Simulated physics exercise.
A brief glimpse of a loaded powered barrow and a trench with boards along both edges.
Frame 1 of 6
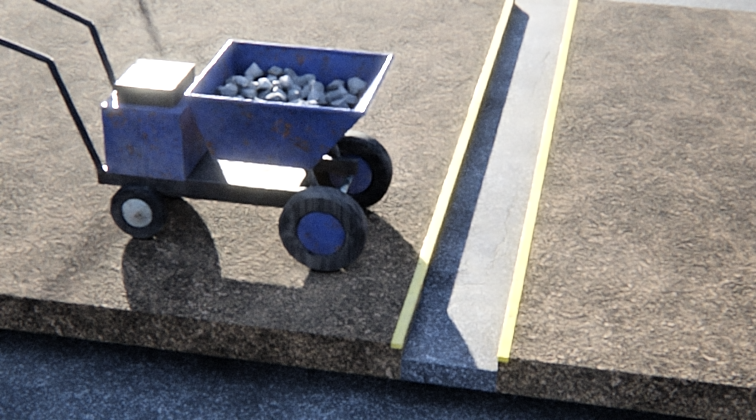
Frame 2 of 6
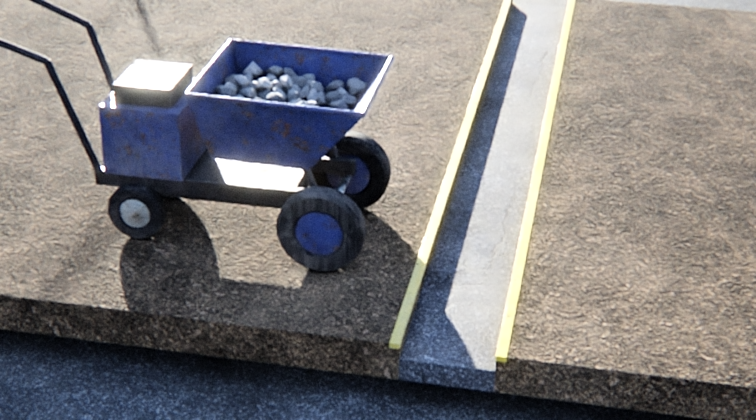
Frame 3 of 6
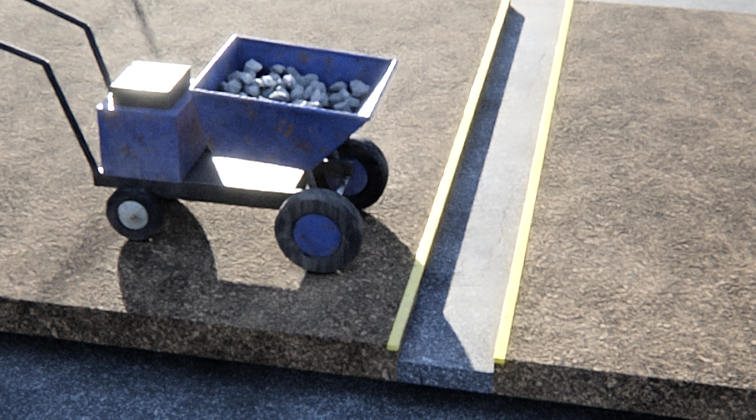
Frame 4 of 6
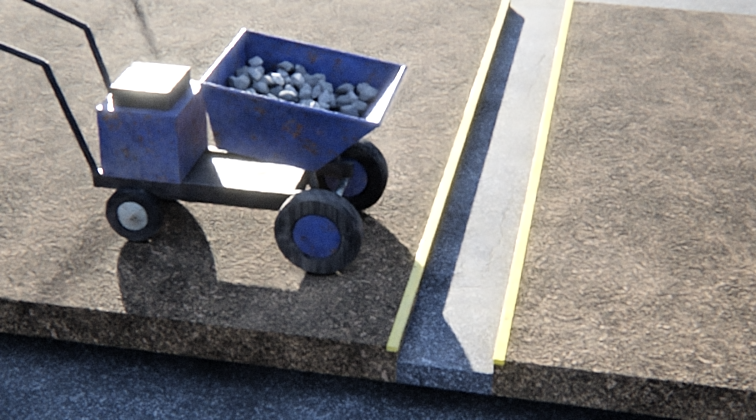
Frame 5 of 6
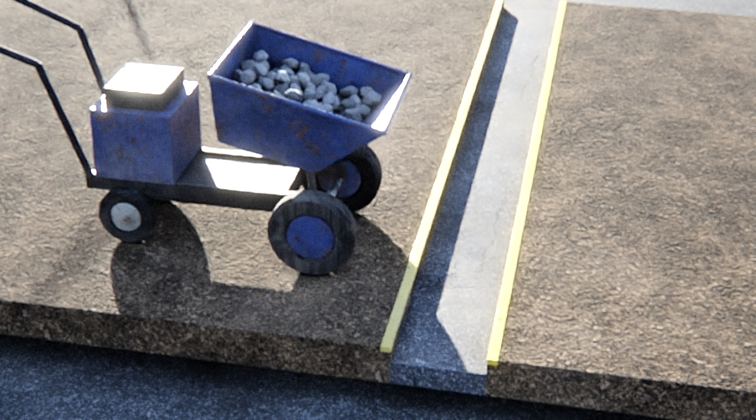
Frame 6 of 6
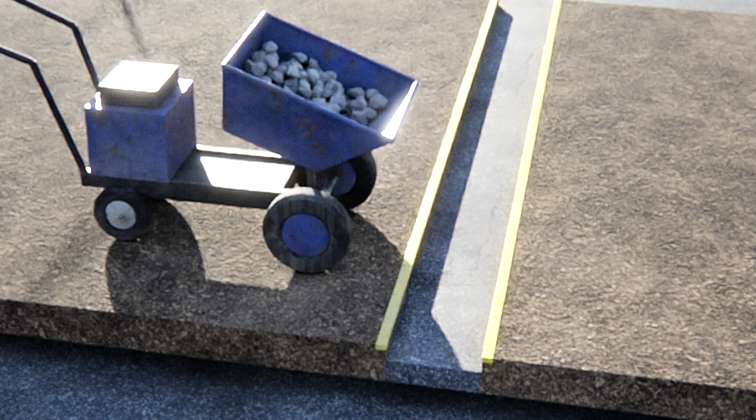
We see a blue powered barrow loaded with grey stones standing left of a shallow trench edged with yellow boards. Its skip gradually tilts forward to the right, the rear rising, while the stones stay inside.
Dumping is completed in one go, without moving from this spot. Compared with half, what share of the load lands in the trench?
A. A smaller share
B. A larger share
Answer: B.
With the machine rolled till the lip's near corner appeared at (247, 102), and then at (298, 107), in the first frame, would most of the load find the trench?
Place one, the lesser portion; place two, the greater portion.
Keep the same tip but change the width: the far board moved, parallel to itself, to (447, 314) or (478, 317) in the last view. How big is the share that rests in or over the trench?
The share would be 20 % first and 50 % second.
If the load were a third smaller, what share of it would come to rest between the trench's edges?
That works out at around 80 percent.
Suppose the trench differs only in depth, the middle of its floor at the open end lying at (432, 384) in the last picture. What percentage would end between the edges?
The share would be around 80 per cent.
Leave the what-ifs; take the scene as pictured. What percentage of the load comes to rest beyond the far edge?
Roughly 20 in a hundred.
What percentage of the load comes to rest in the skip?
About 0 per cent.
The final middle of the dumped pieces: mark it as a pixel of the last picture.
Roughly at (480, 252), give or take.
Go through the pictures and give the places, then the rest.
The first picture shows lip of the skip (363, 114), level; top of the load (280, 96), broken stones; first edge of the trench (409, 306); far edge (511, 318), the trench over half as wide as the skip, and shallow for its width.
The second picture shows lip of the skip (363, 115), tipped barely; top of the load (267, 99).
The third picture shows lip of the skip (368, 119), tipped barely; top of the load (268, 83).
The fourth picture shows lip of the skip (377, 125), tipped a little; top of the load (267, 83).
The fifth picture shows lip of the skip (383, 133), tipped a little; top of the load (271, 93).
The sixth picture shows lip of the skip (392, 141), tipped clearly; top of the load (282, 72); first edge of the trench (393, 307); far edge (495, 319).
Just after the last frame, skip tipped steeply; every one in the skip.
A moment on, skip tipped right over; the larger part in the skip; roughly a quarter in or heaped over the trench; just a few beyond it; just a few falling.
Further on, skip tipped right over; about a tenth in the skip; roughly two thirds in or heaped over the trench; roughly a quarter beyond it.
When it is over, skip tipped right over; just a few in the skip; the larger part in or heaped over the trench; roughly a quarter beyond it.
